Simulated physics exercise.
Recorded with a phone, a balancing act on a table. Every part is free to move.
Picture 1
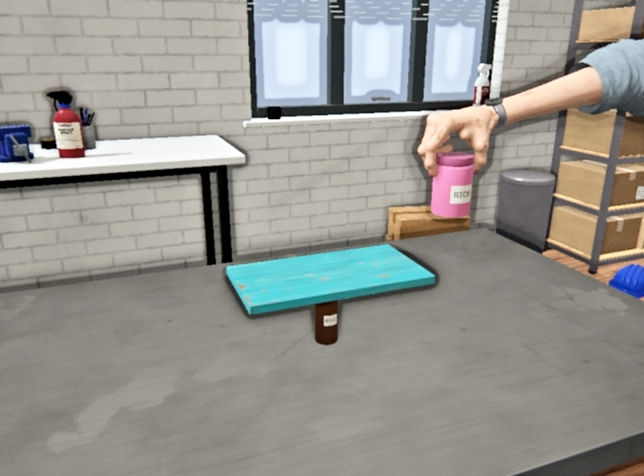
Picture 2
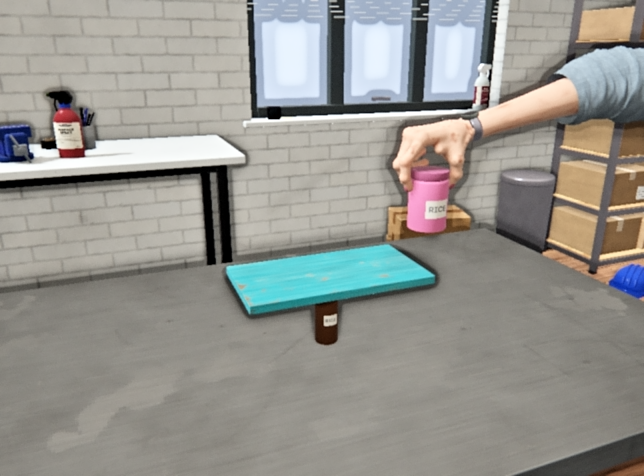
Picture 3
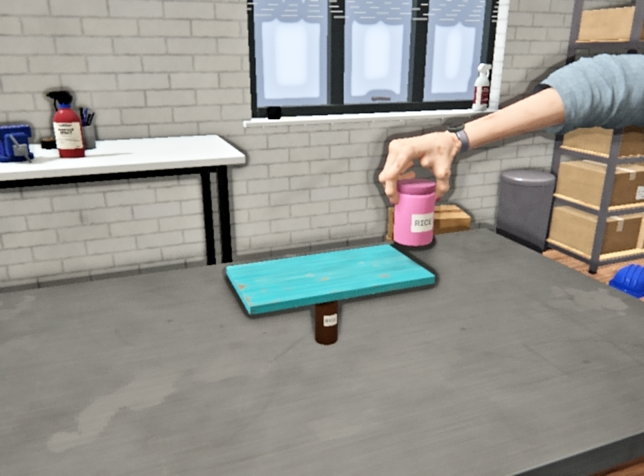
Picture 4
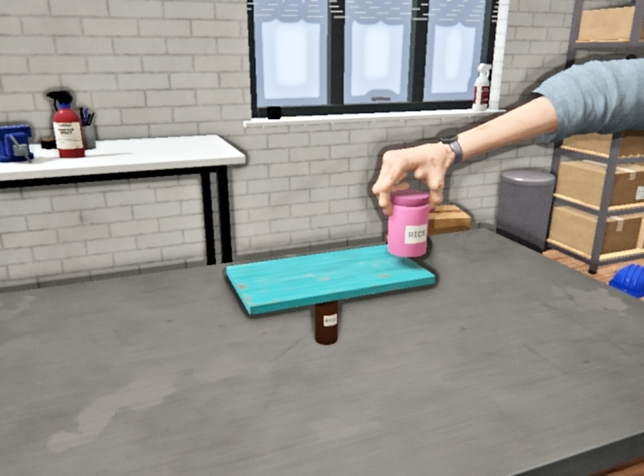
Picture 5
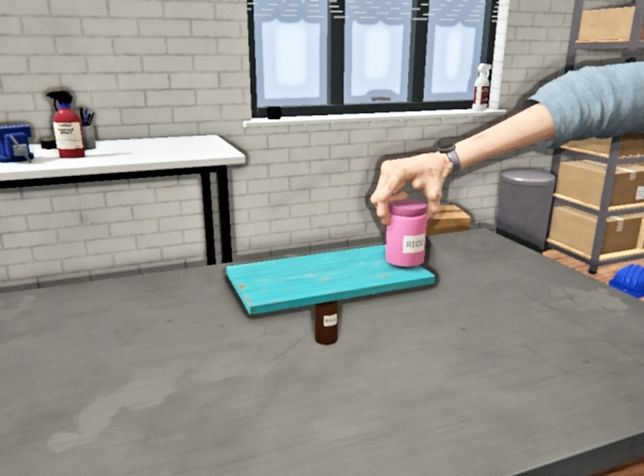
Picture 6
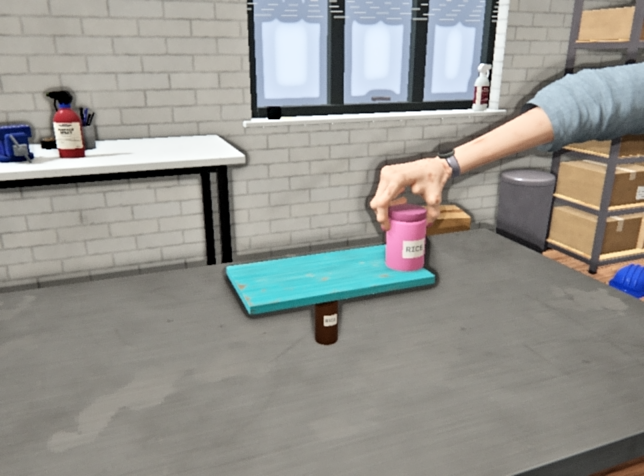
A hand lowers a pink jar leftward onto the right end of a turquoise board.
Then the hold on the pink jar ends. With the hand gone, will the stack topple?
Nice try - it doesn't all stay together, though.
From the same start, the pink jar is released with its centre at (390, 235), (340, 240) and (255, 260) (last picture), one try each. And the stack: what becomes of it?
So, first go it comes down, second go it stays put, third go it comes down.
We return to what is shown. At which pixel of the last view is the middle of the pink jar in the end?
It ends near (473, 307).
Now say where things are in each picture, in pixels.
Still above its spot; pink jar (452, 184); turquoise board (329, 275), in the first picture.
Still above its spot; pink jar (428, 198); turquoise board (329, 275), in the second picture.
Still above its spot; pink jar (415, 212); turquoise board (329, 275), in the third picture.
Still above its spot; pink jar (408, 223); turquoise board (329, 275), in the fourth picture.
Still above its spot; pink jar (406, 232); turquoise board (329, 275), in the fifth picture.
Set down, still held; pink jar (406, 237); turquoise board (329, 275), in the sixth picture.
Then, 0.30 s on from there, pink jar now fallen; turquoise board turned 33° from how it was put.
Then, 0.50 s on from there, turquoise board now fallen; brown shaker turned 14° from how it was put.
Then, 0.60 s on from there, brown shaker on its side.
In the end, fallen, pink jar, turquoise board and brown shaker. At the end, from the last picture's camera, pink jar near (473, 308). The stack gives way.
